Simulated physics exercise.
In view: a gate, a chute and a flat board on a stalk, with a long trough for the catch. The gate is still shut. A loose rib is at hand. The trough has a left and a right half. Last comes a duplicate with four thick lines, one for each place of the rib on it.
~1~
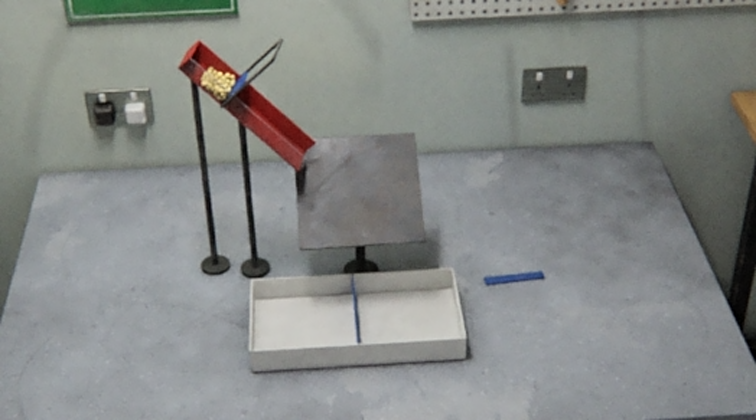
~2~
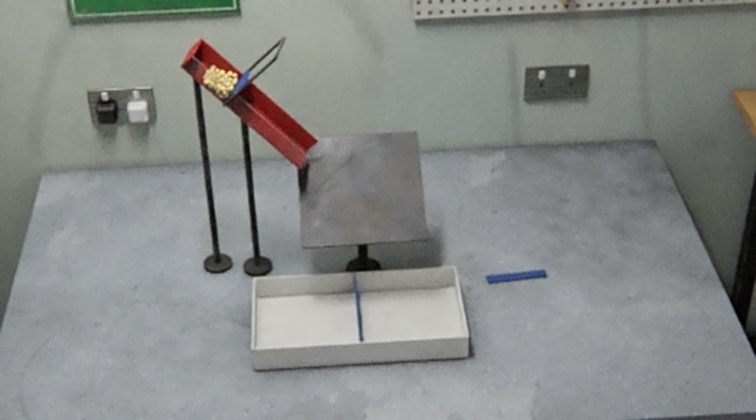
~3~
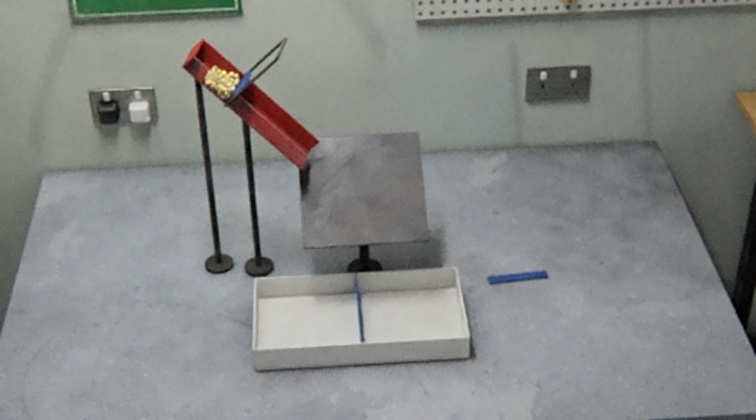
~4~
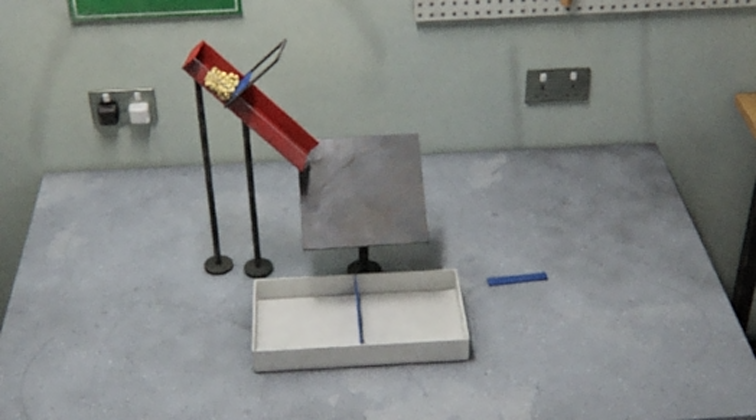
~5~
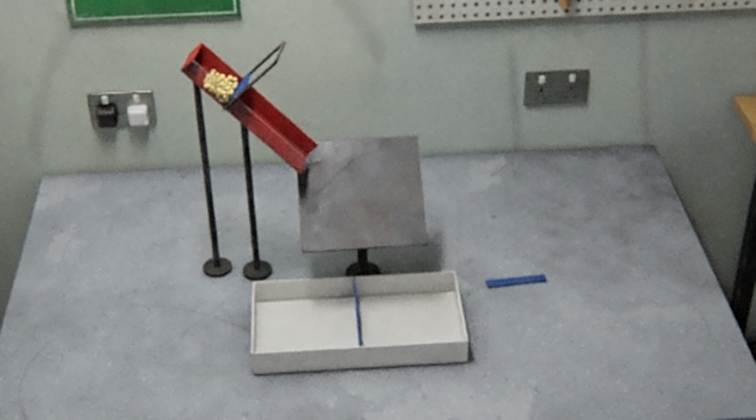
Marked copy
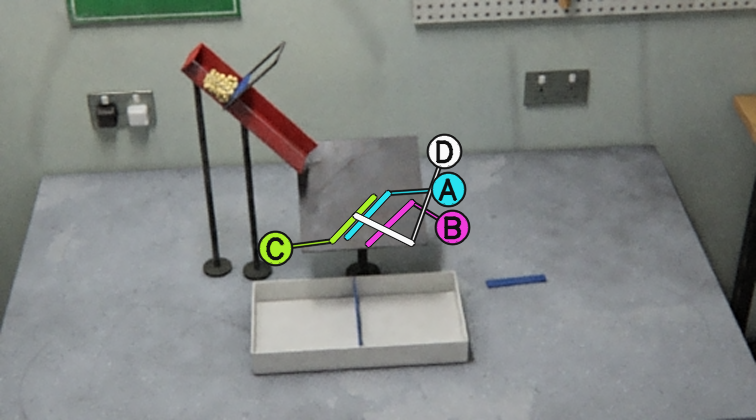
On a grey tabletop against a pale wall, a red chute on two black stands holds a clump of small yellowish pieces behind a gate, above a tilted dark board and a white divided trough, with a blue strip lying to the right. Nothing moves except for a slight shift of the view.
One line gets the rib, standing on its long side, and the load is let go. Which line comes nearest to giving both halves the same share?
Use line B.
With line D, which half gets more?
More lands on the right.
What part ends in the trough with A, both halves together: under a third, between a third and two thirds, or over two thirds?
It is over two thirds.
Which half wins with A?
Left.
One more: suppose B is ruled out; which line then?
That is line D.
On the marked copy, line A from (388, 193) to (347, 237); line B from (412, 202) to (368, 244); line C from (373, 197) to (332, 240); line D from (355, 215) to (411, 243).
With A, of what is caught, the bulk in the left half, a small share in the right.
With B, of what is caught, close to half in the left half, close to half in the right.
With C, of what is caught, all but a few in the left half, a small share in the right.
With D, of what is caught, close to a quarter in the left half, the bulk in the right.
